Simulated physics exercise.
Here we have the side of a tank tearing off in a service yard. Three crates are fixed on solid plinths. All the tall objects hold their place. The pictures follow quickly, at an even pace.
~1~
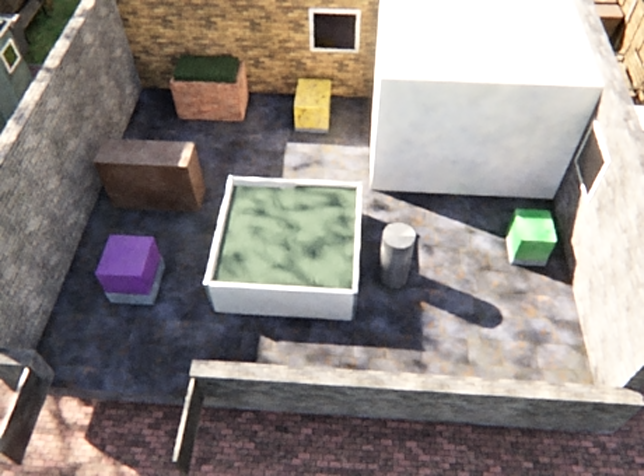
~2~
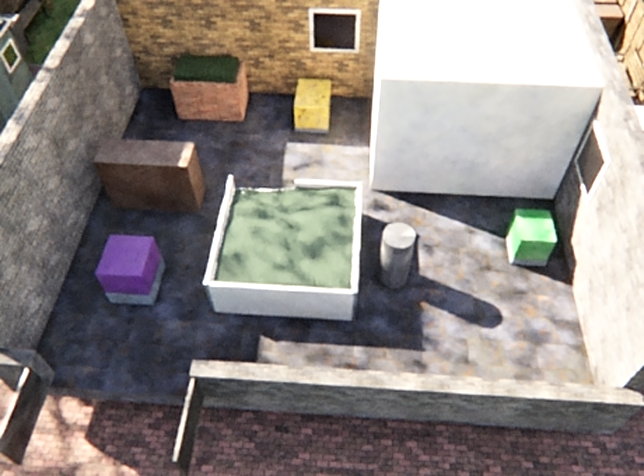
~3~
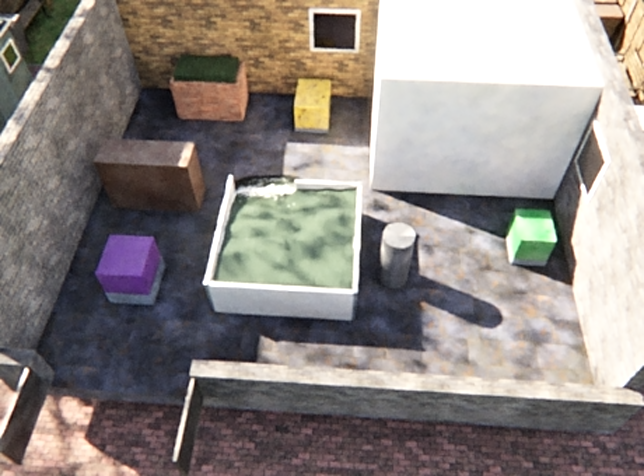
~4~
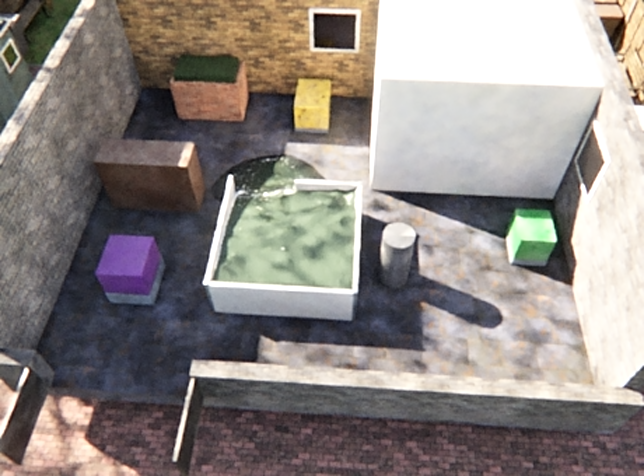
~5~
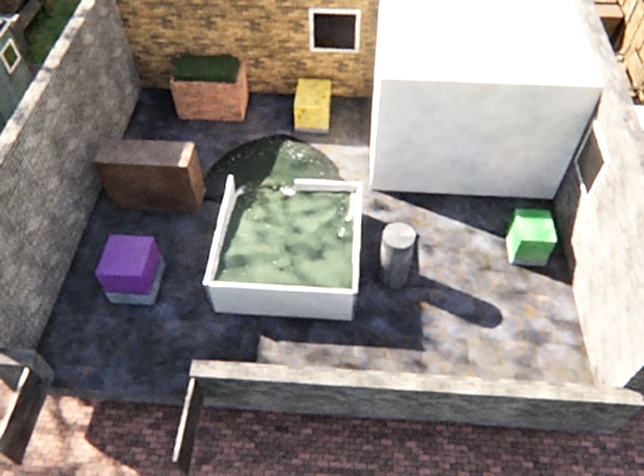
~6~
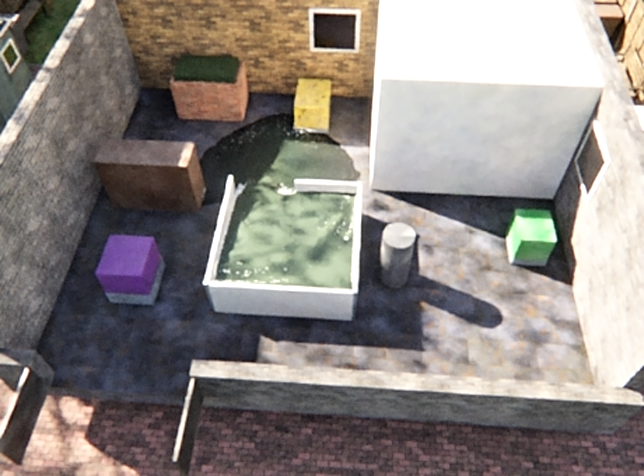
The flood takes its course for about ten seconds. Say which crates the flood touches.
In the end: The yellow crate gets wet; the green crate stays dry; the purple crate stays dry.
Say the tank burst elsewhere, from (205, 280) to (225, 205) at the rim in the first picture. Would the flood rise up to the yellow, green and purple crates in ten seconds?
The yellow crate stays dry, the green crate stays dry, the purple crate is soaked.
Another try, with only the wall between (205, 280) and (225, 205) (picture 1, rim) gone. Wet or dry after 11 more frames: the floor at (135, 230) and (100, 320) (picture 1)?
In that order: Flooded, flooded.
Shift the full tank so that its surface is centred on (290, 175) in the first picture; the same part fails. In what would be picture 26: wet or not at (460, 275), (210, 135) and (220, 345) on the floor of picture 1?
In that order: Dry, wet, no water.
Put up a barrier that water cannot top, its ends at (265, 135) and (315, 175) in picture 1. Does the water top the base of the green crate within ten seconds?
My reading: The green crate is safe.
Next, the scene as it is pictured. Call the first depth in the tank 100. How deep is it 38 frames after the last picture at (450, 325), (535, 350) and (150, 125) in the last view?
In that order: 2, 0 and 18 per cent.
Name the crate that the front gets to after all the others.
That is the one in green.
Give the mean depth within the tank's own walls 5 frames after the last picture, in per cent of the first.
About 74 per cent.
A moment on, water covers 20 % of the floor; the yellow crate water round its plinth, the green crate not reached, the purple crate not reached.
Next, water covers 30 % of the floor; the yellow crate water round its plinth, the green crate not reached, the purple crate not reached.
Then, water covers 35 % of the floor; the yellow crate water round its plinth, the green crate not reached, the purple crate not reached.
Later, water covers 60 % of the floor; the yellow crate water round its plinth, the green crate not reached, the purple crate water round its plinth.
In the end, water covers 85 % of the floor; the yellow crate was topped, the green crate stayed above the water, the purple crate stayed above the water.
